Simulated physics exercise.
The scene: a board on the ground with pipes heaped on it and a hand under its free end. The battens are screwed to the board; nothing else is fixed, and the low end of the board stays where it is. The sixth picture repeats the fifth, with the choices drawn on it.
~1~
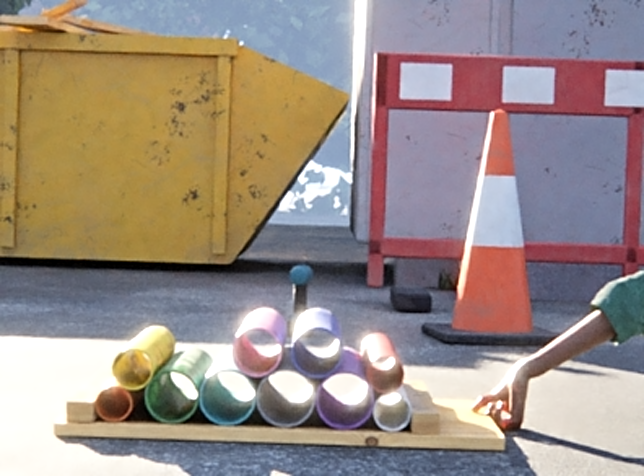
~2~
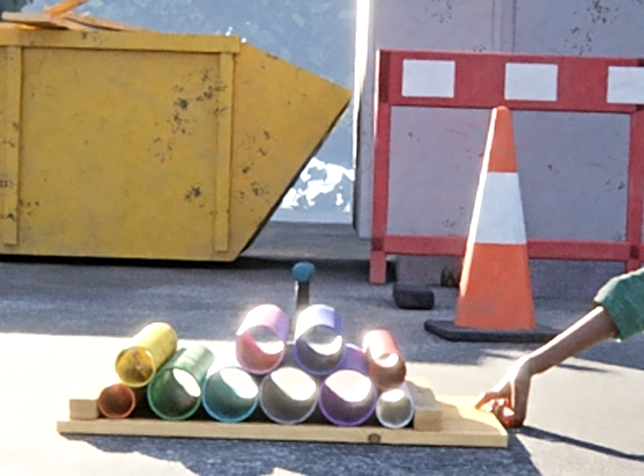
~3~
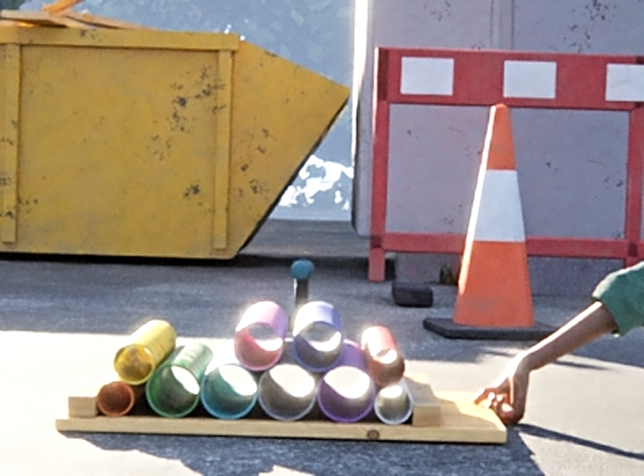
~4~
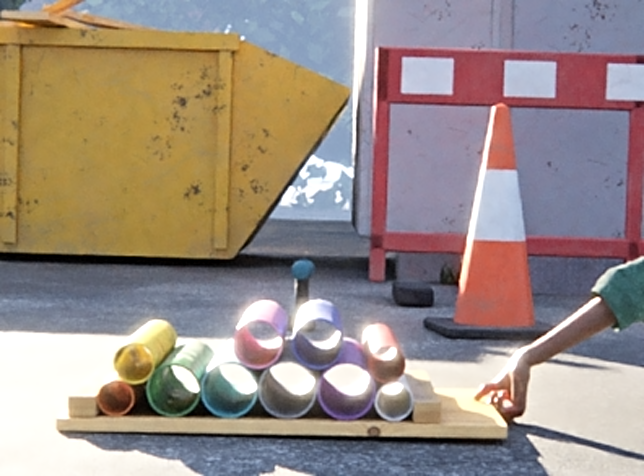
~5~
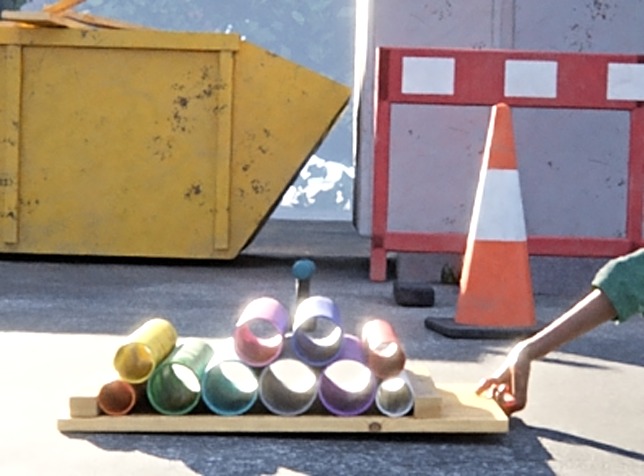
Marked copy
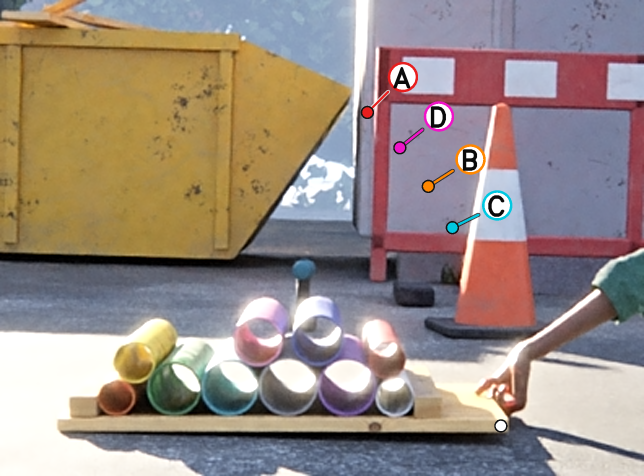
A hand at the right end of a wooden board barely moved, and the heap of colourful pipes lying on it stayed in place on the ground before a yellow skip and an orange cone.
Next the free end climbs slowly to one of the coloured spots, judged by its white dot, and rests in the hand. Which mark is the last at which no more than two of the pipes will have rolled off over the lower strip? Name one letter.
No higher than C.
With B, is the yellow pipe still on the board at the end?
No.
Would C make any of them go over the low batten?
At C: Yes.
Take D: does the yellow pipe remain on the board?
No, with D.
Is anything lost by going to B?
At B: Yes.
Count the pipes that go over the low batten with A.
It comes to three.
On the marked copy, A at (368, 112); B at (428, 186); C at (452, 228); D at (400, 148); the white dot at (501, 426).
Taking C. A third of the way, board at 17°.
Two thirds of the way, board at 28°.
When it is over, board at 28°, one over the low batten (yellow).
As for the rest, A three over the low batten (pink, yellow, blue); B three over the low batten (pink, yellow, blue); D three over the low batten (pink, yellow, blue).
